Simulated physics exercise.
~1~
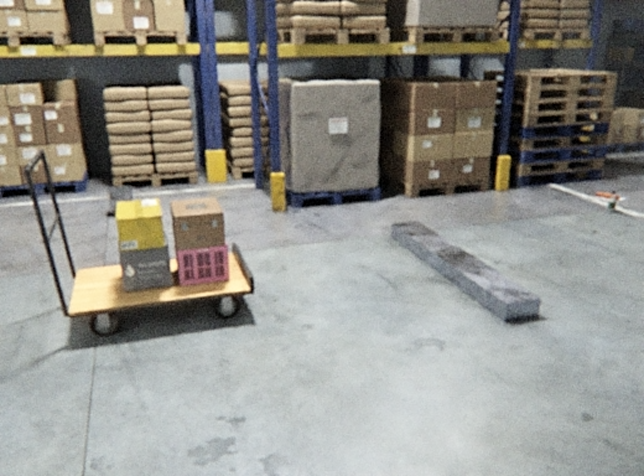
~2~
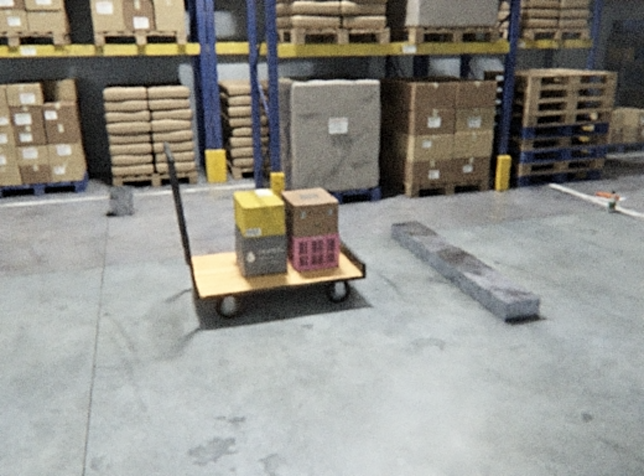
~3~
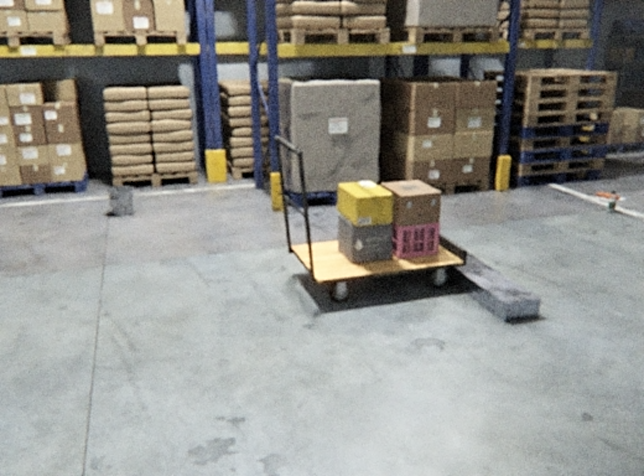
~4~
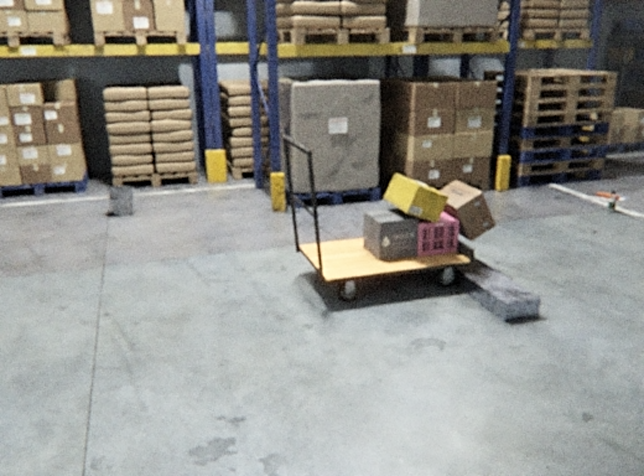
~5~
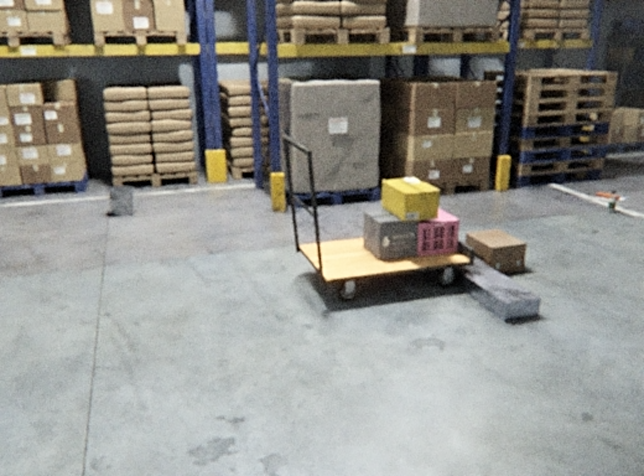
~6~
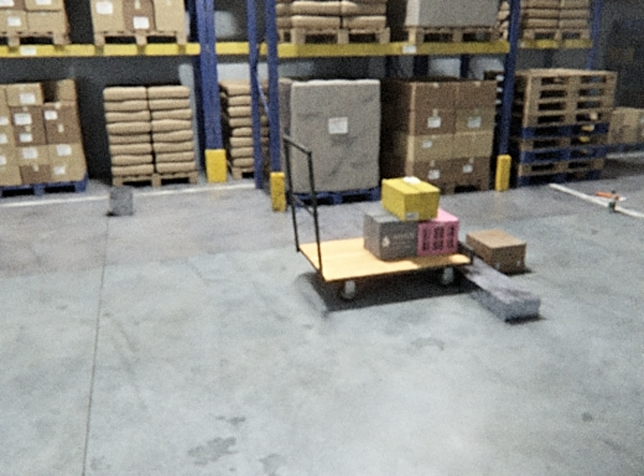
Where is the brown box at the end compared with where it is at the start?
At the start the brown box sits on top of the pink crate on the trolley, and at the end it lies on the floor to the right of the trolley, by the grey kerb.
